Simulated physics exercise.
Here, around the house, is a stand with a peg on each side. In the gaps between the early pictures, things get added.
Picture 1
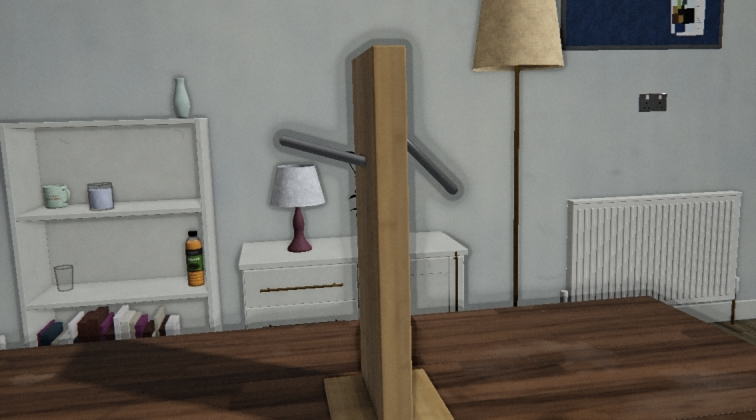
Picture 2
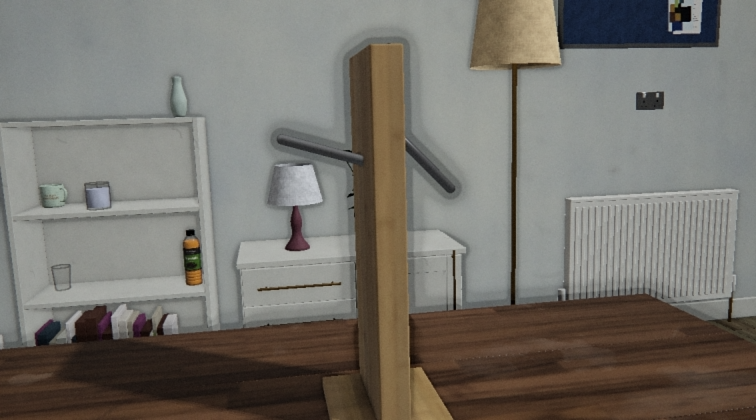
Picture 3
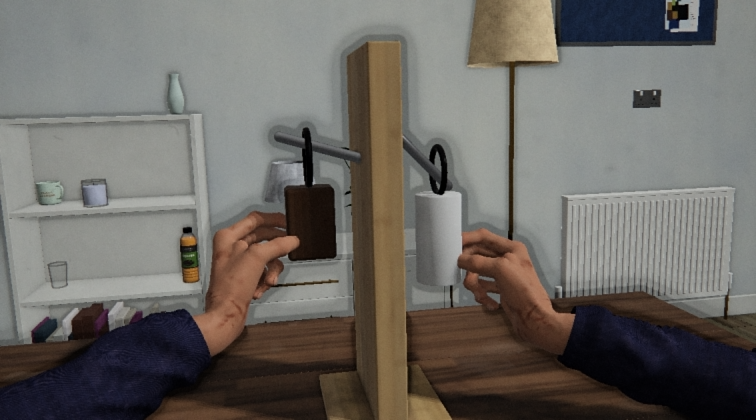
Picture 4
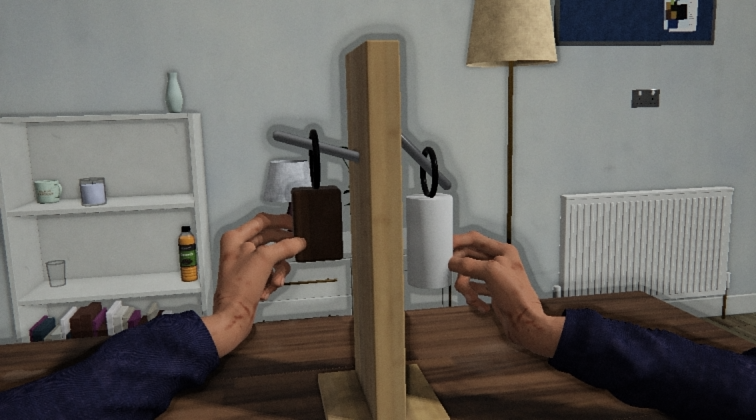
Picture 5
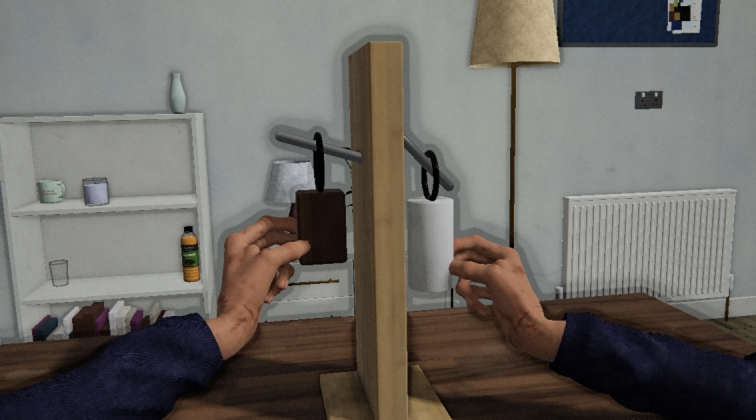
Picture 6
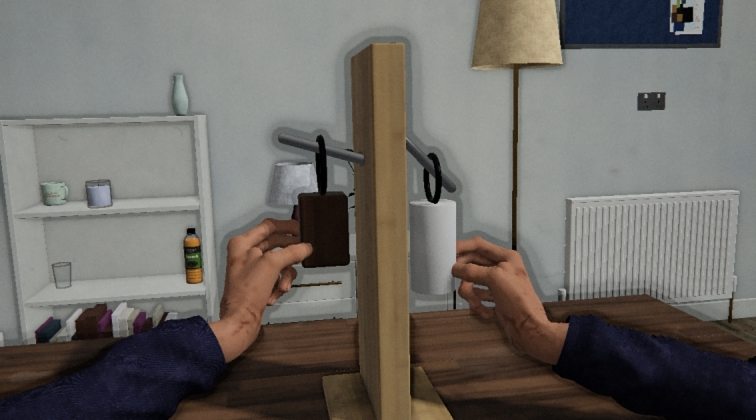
The clip shows a wooden stand with a peg on each side; two hands then appear with a brown pouch looped over the left peg and a white lantern over the right, and the hanging items shift slightly.
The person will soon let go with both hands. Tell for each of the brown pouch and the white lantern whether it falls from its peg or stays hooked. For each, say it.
Outcome: The brown pouch will last up there, the white lantern won't last up there.
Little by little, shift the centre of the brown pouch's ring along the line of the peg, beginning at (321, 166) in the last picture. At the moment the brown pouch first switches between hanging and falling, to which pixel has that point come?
At about (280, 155).
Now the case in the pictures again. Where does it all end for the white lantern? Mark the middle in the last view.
(511, 377).
Then, 0.18 s past the last view, brown pouch at rest near (322, 201); white lantern in the air near (449, 280).
Then, 0.28 s past the last view, brown pouch at rest near (321, 201); white lantern in the air near (478, 336).
Finally, the brown pouch remains hooked, near (321, 201); the white lantern drops to the table, near (511, 377).
